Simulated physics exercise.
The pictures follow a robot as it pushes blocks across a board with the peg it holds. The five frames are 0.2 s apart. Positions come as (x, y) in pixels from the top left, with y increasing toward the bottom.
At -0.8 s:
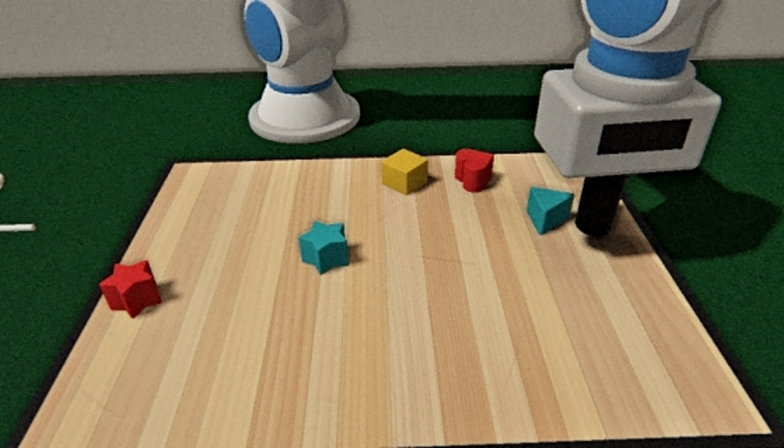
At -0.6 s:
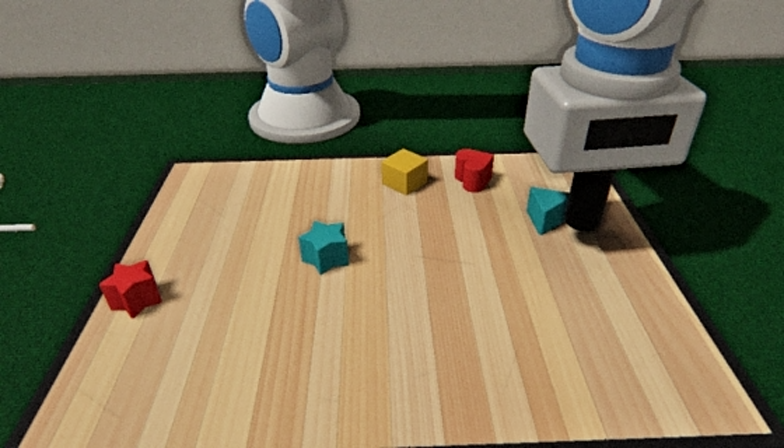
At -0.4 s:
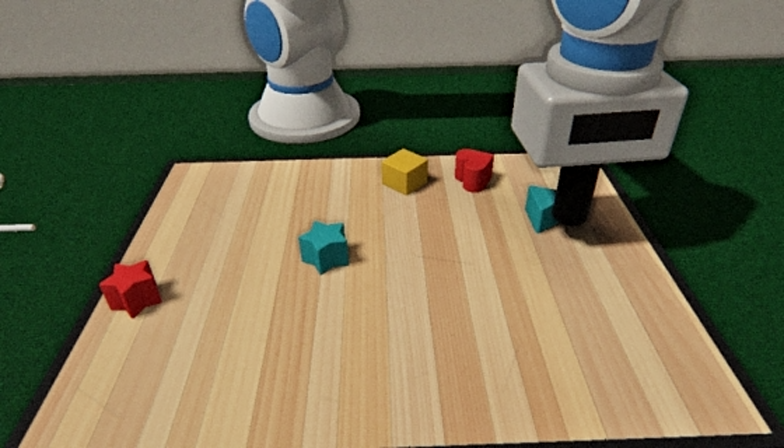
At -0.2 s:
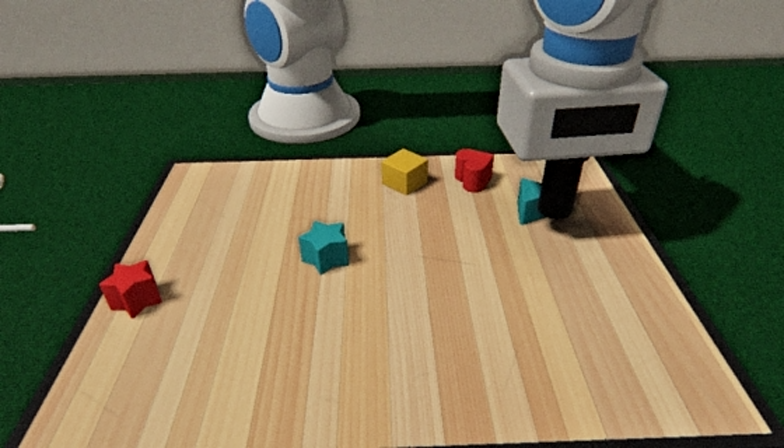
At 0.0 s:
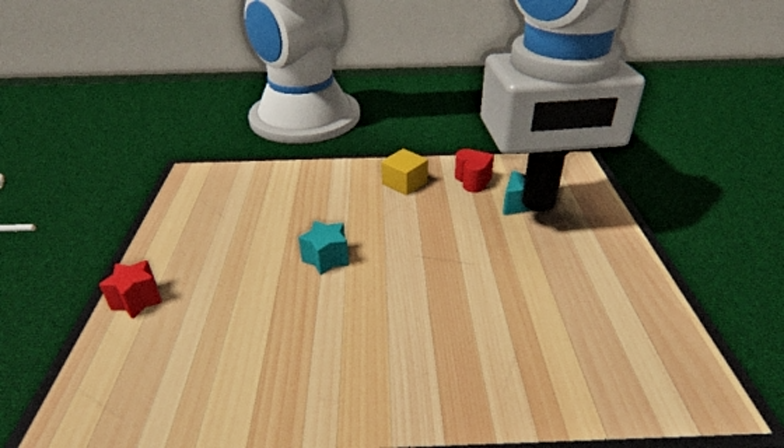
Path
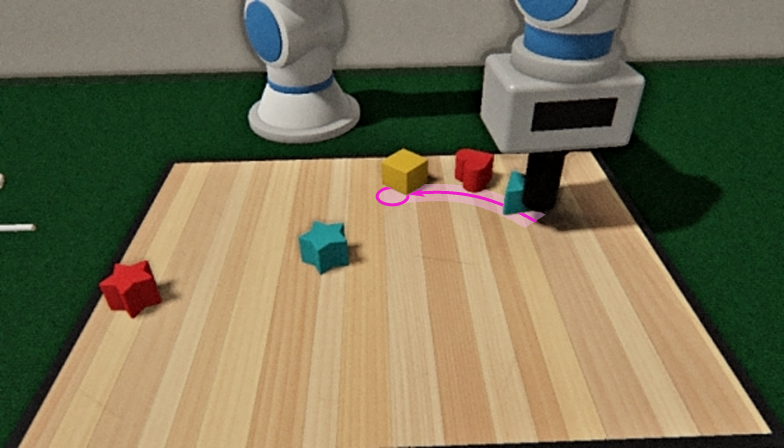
On a wooden board, a robot arm's black peg moving left and pushing a turquoise triangular block toward a red heart.
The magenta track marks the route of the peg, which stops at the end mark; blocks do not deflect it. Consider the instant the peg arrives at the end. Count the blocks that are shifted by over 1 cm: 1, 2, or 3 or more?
There will be three or more blocks that move more than 1 cm.
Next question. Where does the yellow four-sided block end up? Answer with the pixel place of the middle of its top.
Around pixel (383, 156).
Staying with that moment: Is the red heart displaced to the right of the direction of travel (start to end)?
Yes, I think so.
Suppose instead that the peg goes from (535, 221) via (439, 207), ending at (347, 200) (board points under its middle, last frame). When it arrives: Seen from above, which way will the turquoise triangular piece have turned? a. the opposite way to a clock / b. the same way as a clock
I choose b.
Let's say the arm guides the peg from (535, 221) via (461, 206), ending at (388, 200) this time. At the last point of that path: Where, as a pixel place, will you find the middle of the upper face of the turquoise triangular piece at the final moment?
So, by the moment the path ends, you'll find the top centre of the turquoise triangular piece at (507, 173).
The drawn path runs from (535, 221) by way of (491, 201) and (442, 192) to (393, 196).
What follows on the original path. One third of the way, peg at (492, 184); red heart at (467, 153); turquoise triangular piece at (494, 162), turned 15° clockwise.
Two thirds of the way, peg at (442, 176); red heart at (463, 149); turquoise triangular piece at (491, 160), turned 30° clockwise.
At the end, peg at (392, 179); yellow four-sided block at (383, 156), turned 35° clockwise; red heart at (463, 149); turquoise triangular piece at (491, 160), turned 30° clockwise.
